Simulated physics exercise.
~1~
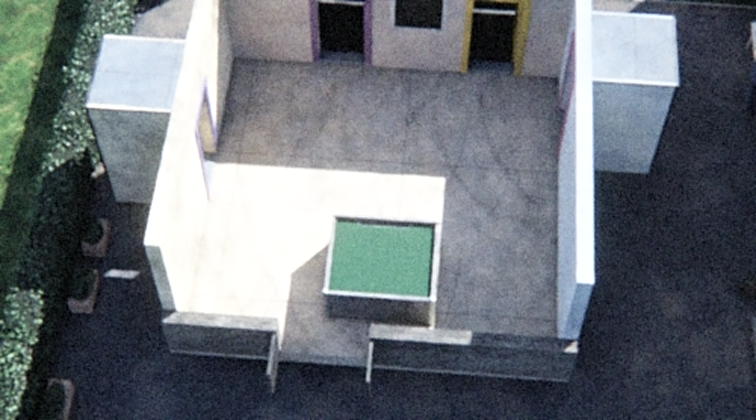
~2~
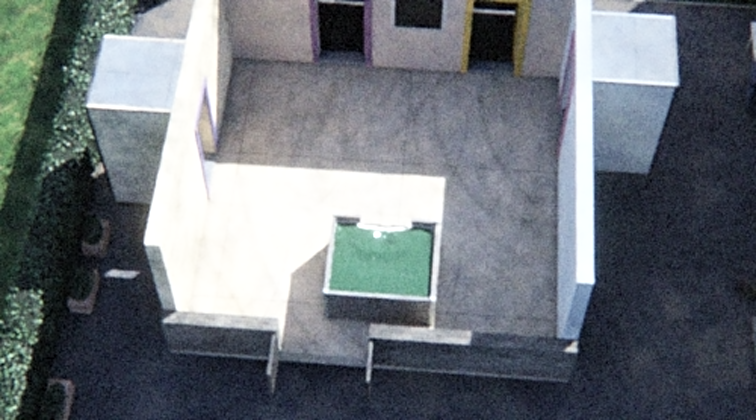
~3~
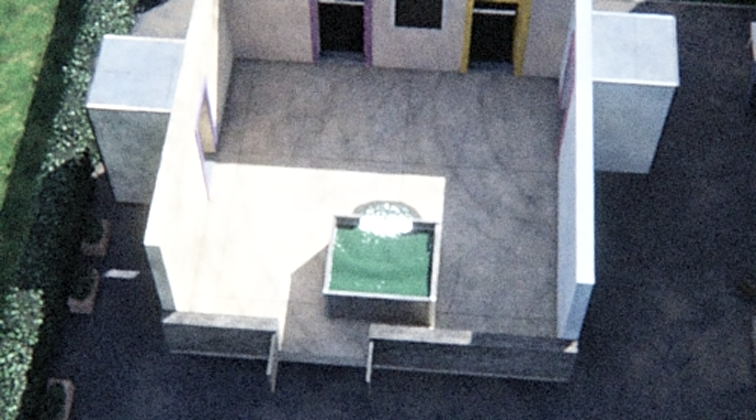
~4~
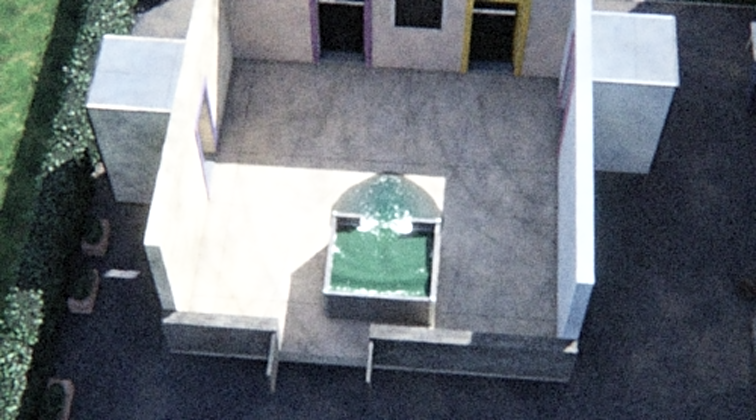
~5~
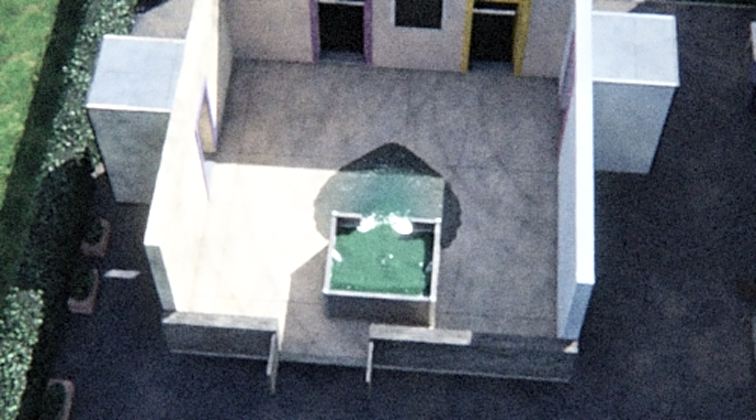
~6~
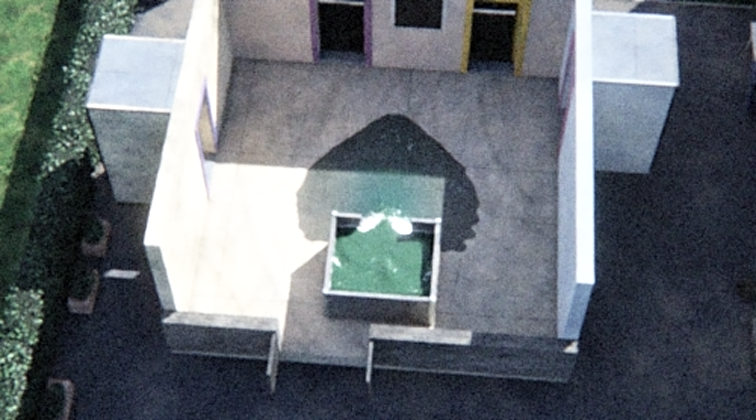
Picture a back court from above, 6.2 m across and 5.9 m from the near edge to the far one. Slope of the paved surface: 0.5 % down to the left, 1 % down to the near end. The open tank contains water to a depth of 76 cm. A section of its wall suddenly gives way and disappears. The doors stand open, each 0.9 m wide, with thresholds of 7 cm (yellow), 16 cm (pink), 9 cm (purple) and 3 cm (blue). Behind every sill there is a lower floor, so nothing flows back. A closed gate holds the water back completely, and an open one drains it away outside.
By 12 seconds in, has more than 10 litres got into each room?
Room by room: Behind the yellow door, yes; behind the pink door, no; behind the purple door, yes; behind the blue door, yes.
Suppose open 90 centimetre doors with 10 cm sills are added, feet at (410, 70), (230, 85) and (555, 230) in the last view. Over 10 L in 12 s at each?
Result in order - more than that, more than that, not enough.
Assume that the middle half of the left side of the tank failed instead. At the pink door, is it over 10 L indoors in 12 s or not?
Then the pink door ends up within bounds.
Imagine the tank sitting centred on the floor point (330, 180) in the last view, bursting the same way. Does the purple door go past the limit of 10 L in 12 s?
Against the limit, the purple door gets more than that.
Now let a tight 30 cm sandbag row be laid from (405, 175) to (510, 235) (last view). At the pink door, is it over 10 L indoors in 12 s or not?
Outcome - pink: Pass.
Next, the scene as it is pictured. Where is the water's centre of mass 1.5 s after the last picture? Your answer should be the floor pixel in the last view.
Balance point at about (386, 204).
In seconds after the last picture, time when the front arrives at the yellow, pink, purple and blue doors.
Yellow: 0.8 s; pink: 1.3 s; purple: 0.5 s; blue: 1.6 s.
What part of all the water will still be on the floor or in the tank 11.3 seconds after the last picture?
Share still there: About 86 %.
Then, 0.7 s after the last picture water covers 40 % of the floor and is deepest (32 cm) near (387, 235); yellow door not reached, pink door not reached, purple door 3 cm at the sill, 0 L in, blue door not reached.
Then, 1.5 s after the last picture water covers 55 % of the floor and is deepest (24 cm) near (387, 235); yellow door 14 cm at the sill, 14 L in, pink door 10 cm at the sill, 0 L in, purple door 18 cm at the sill, 28 L in, blue door not reached.
Then, 2.8 s after the last picture water covers 55 % of the floor and is deepest (18 cm) near (233, 63); yellow door 10 cm at the sill, 38 L in, pink door 10 cm at the sill, 0 L in, purple door 11 cm at the sill, 57 L in, blue door 3 cm at the sill, 2 L in.
Then, 6.3 s after the last picture water covers 90 % of the floor and is deepest (12 cm) near (185, 332); yellow door 5 cm at the sill, 54 L in, pink door 5 cm at the sill, 0 L in, purple door 7 cm at the sill, 63 L in, blue door 4 cm at the sill, 13 L in.
Then, 11.3 s after the last picture water covers 95 % of the floor and is deepest (12 cm) near (185, 332); yellow door 2 cm at the sill, 54 L in, pink door 3 cm at the sill, 0 L in, purple door 3 cm at the sill, 63 L in, blue door 5 cm at the sill, 30 L in.
